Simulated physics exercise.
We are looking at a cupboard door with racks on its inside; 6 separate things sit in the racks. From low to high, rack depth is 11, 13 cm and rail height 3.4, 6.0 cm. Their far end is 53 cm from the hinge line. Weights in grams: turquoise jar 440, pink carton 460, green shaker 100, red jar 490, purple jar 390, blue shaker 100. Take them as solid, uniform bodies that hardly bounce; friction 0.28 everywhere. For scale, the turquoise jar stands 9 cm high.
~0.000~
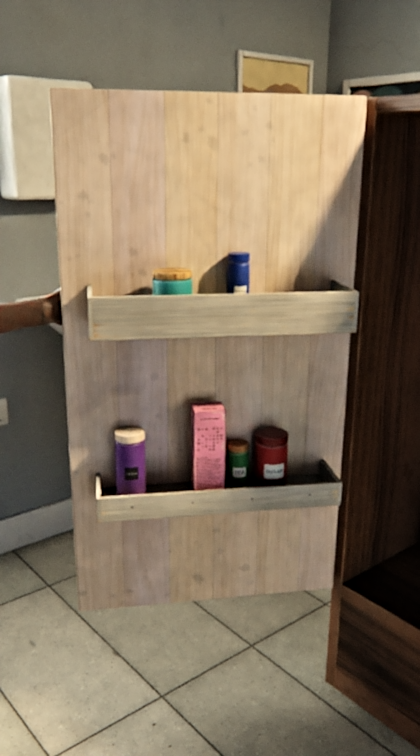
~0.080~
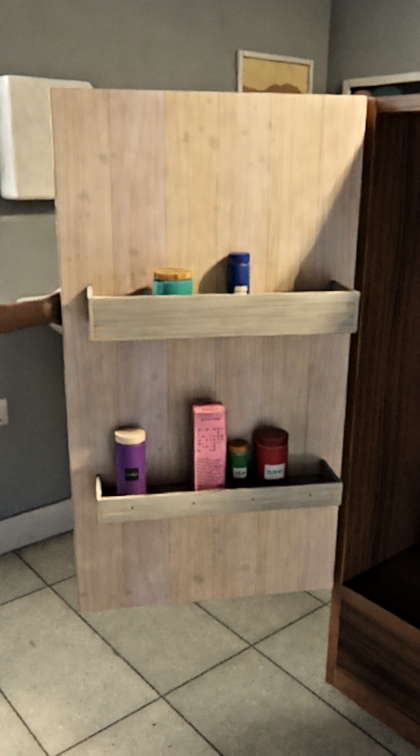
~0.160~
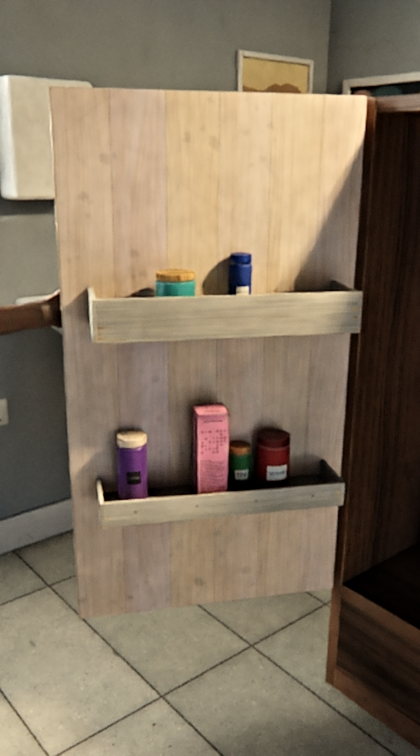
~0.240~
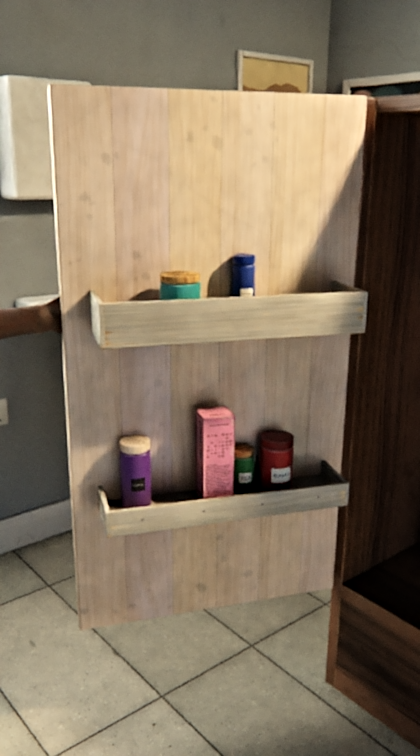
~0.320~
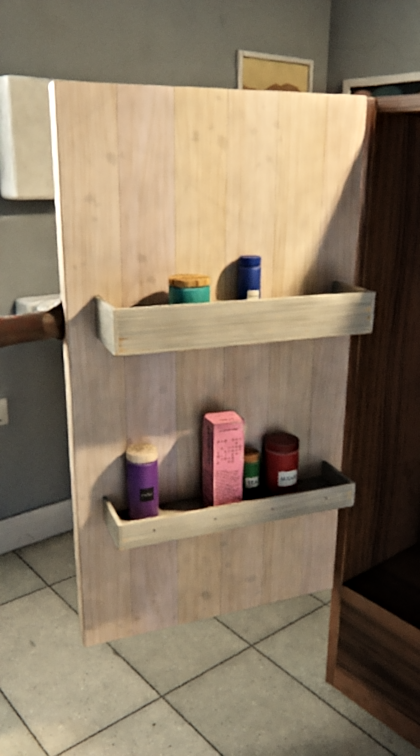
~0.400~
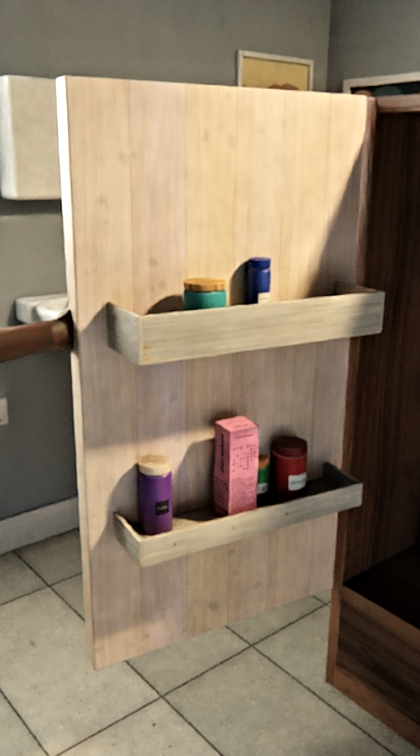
A wooden cupboard door carrying jars and a pink carton swings slowly, pushed by a hand.
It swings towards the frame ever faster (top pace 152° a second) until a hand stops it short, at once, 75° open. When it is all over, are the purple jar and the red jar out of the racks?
The purple jar falls out and the red jar stays in.
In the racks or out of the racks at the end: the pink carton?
The pink carton ends out of the racks.
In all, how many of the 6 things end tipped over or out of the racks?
That comes to 2.
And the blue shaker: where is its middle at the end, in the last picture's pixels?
At about (344, 303).
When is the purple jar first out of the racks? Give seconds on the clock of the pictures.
Near 0.9 s.
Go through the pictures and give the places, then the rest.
In the first picture, door 120° open; purple jar (131, 462); red jar (271, 460).
In the second picture, door 120° open; green shaker (238, 464); blue shaker (239, 284).
In the third picture, door 117° open; pink carton (210, 454).
In the fourth picture, door 113° open; green shaker (242, 469); blue shaker (243, 286).
In the fifth picture, door 108° open; pink carton (223, 463).
In the sixth picture, door 101° open; purple jar (156, 495); red jar (289, 470).
Around 0.70 s, door 75° open; purple jar at 32° to upright near (268, 546); red jar shifted 3 cm near (340, 483); pink carton at 21° to upright.
Around 1.00 s, door 75° open; pink carton and purple jar now out of the racks; red jar shifted 3 cm near (341, 483); blue shaker shifted 7 cm.
Around 1.20 s, door 75° open; red jar shifted 3 cm near (341, 483); blue shaker shifted 7 cm; green shaker shifted 6 cm.
Finally (1.4 s), out of the racks, pink carton and purple jar; not toppled but over 5 cm from the start, green shaker and blue shaker; the other 2 still in place (within 5 cm). In the last view, red jar near (341, 483).
